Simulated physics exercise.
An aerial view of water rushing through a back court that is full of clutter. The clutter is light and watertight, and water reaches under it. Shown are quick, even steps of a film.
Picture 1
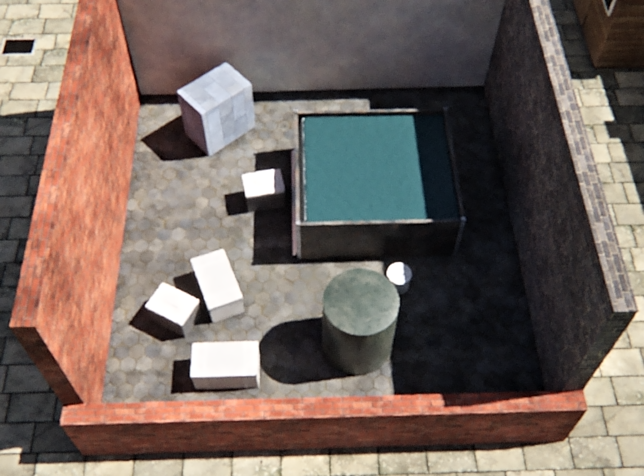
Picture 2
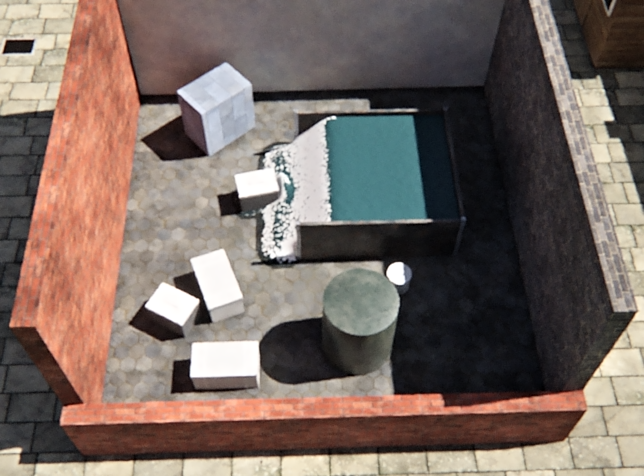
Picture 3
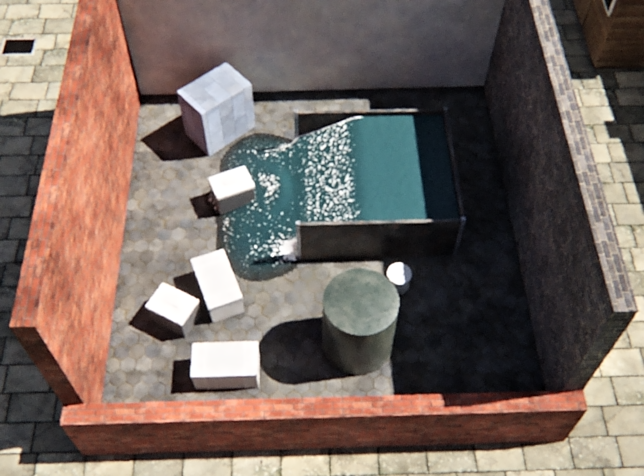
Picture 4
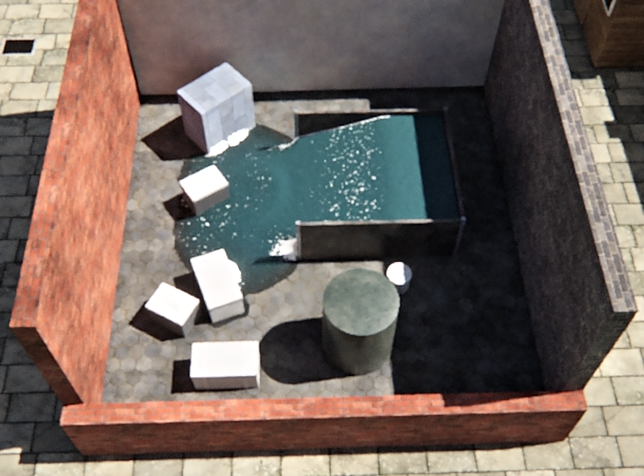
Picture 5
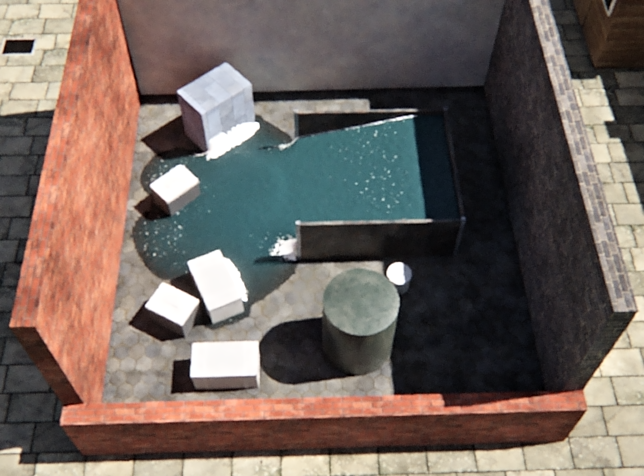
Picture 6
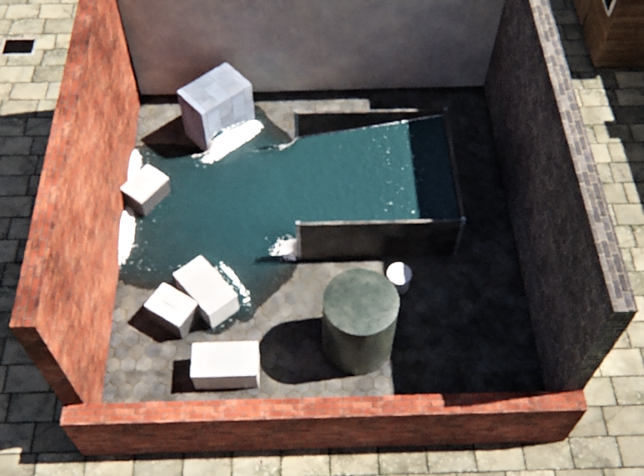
Water rushed out of the left side of a dark-walled tank and spread across the walled court, carrying a small white box left to the brick wall, then nudging another white box slightly.
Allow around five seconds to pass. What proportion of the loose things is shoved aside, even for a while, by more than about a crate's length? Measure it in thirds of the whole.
The share is two thirds or more of the whole.
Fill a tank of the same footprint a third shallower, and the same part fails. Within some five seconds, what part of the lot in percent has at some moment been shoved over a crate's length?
Around 80 in a hundred.
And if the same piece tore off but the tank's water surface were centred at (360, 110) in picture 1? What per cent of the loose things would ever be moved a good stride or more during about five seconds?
Roughly 80 %.
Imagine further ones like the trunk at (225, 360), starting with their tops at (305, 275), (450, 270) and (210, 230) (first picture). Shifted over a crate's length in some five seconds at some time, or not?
Copy one: Barely shifts; copy two: Barely shifts; copy three: Slides well clear.
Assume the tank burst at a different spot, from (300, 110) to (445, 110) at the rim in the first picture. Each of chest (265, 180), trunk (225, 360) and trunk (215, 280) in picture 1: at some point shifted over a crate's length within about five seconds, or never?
Object by object: Displaced that much, less than that, displaced that much.
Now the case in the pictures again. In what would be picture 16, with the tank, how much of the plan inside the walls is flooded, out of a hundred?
I'd put it near 55 percent.
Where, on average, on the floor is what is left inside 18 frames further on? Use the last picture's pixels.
Near (270, 293).
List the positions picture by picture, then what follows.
In the first frame, a chest at (264, 182) rests on the ground; a trunk at (216, 278), on the bottom; 0 of 5 have shifted.
In the second frame, a chest at (257, 182) rests on the ground, close to its start; a trunk at (216, 278), on the bottom; 1 of 5 have shifted.
In the third frame, a chest at (231, 182), on the bottom, a stride from its start; a trunk at (216, 278) rests on the ground; 1 of 5 have shifted.
In the fourth frame, a chest at (204, 182), on the bottom, a stride from its start; a trunk at (216, 278), on the bottom; 1 of 5 have shifted.
In the fifth frame, a chest at (174, 183), on the bottom, a stride from its start; a trunk at (215, 279), on the bottom; 1 of 5 have shifted.
In the sixth frame, a chest at (144, 183) rests on the ground, far from its start; a trunk at (205, 284) rests on the ground, close to its start; 2 of 5 have shifted.
A moment on, 1 of 5 are well off their spots; 1 afloat.
Next, 3 of 5 are well off their spots; 3 afloat.
Later, 4 of 5 are well off their spots; 4 afloat.
In the end, 4 of 5 are well off their spots, and 4 have been at some point; 4 afloat.
